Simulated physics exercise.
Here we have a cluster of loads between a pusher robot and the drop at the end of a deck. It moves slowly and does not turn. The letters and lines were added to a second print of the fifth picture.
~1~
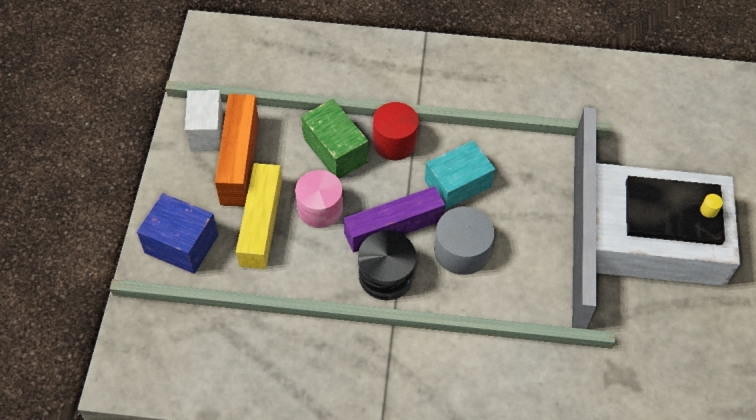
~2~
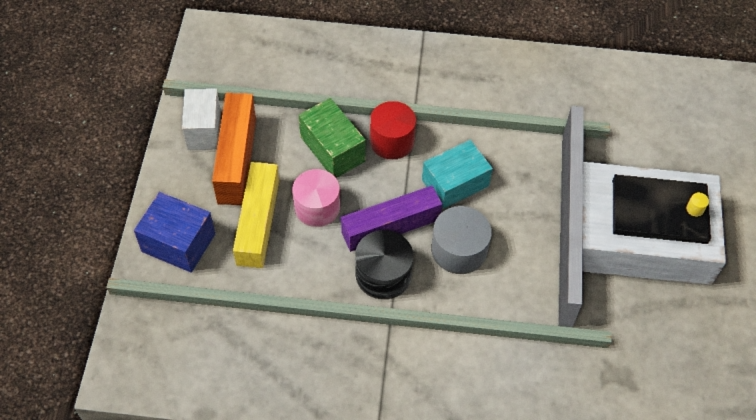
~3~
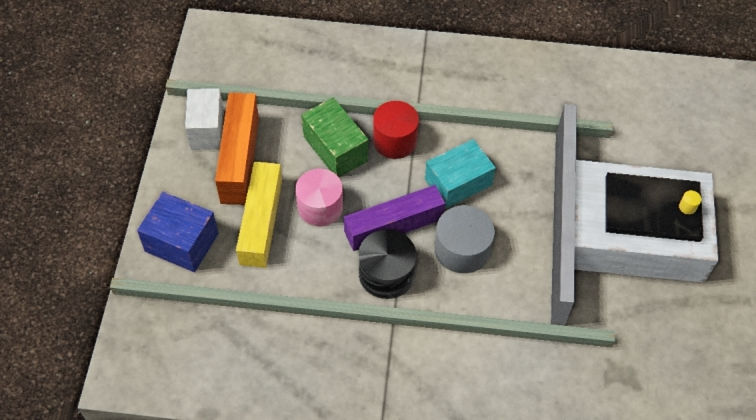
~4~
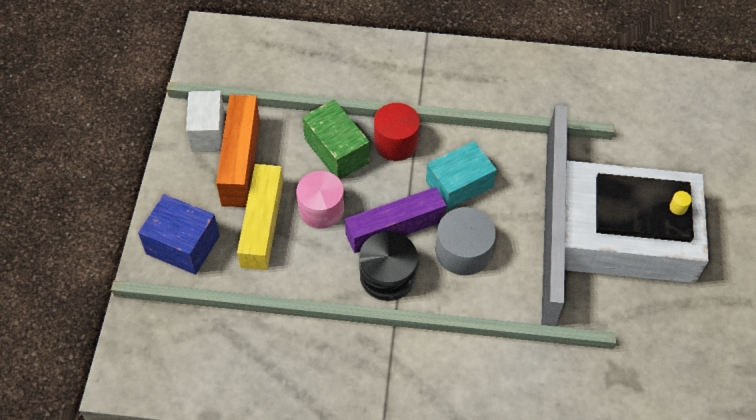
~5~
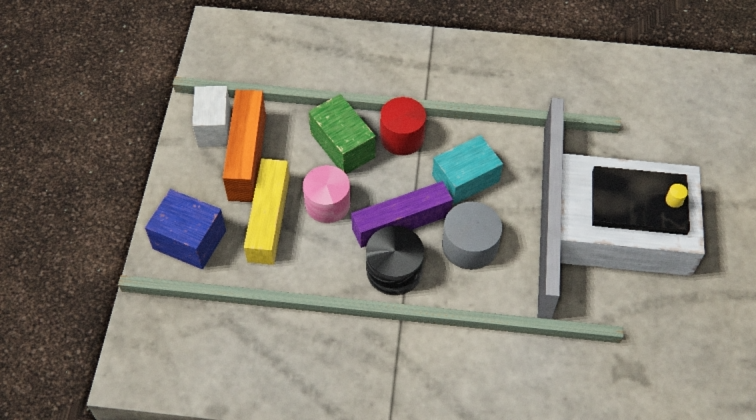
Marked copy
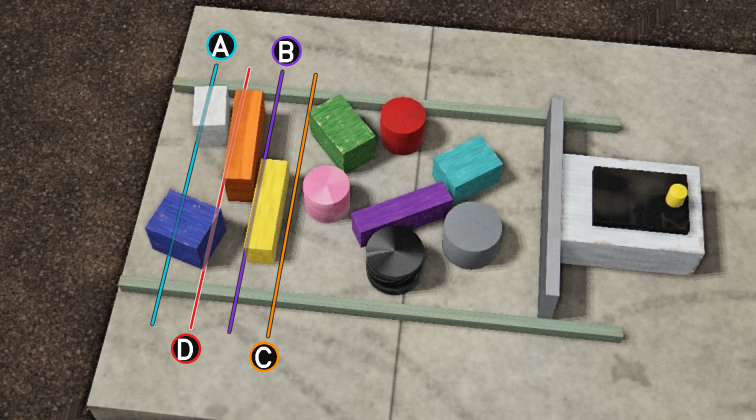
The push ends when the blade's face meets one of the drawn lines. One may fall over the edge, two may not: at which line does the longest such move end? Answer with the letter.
It should halt at C.
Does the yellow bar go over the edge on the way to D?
By then, yes.
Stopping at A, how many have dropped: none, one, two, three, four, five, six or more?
In all, six or more.
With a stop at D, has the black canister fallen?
No.
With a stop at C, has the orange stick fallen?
No.
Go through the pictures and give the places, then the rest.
Purple bar (394, 220); grey canister (464, 241); green crate (335, 139), in the first frame.
Robot (654, 207); pink canister (317, 198), in the second frame.
Robot (646, 205); turquoise crate (460, 174), in the third frame.
Robot (636, 205); blue crate (180, 235), in the fourth frame.
Robot (633, 198); white crate (213, 116); black canister (395, 261); purple bar (402, 215), in the fifth frame.
On the marked copy, A at (187, 185); B at (258, 192); C at (294, 195); D at (222, 188).
Taking C. A third of the way, robot (537, 189); black canister (382, 264); turquoise crate (421, 162).
Two thirds of the way, robot (443, 180); white crate (204, 115); orange stick (221, 142).
When it is over, robot (372, 173); blue crate (129, 237); orange stick (173, 140); none fallen.
As for the rest, A drops seven; B drops four; D drops six.
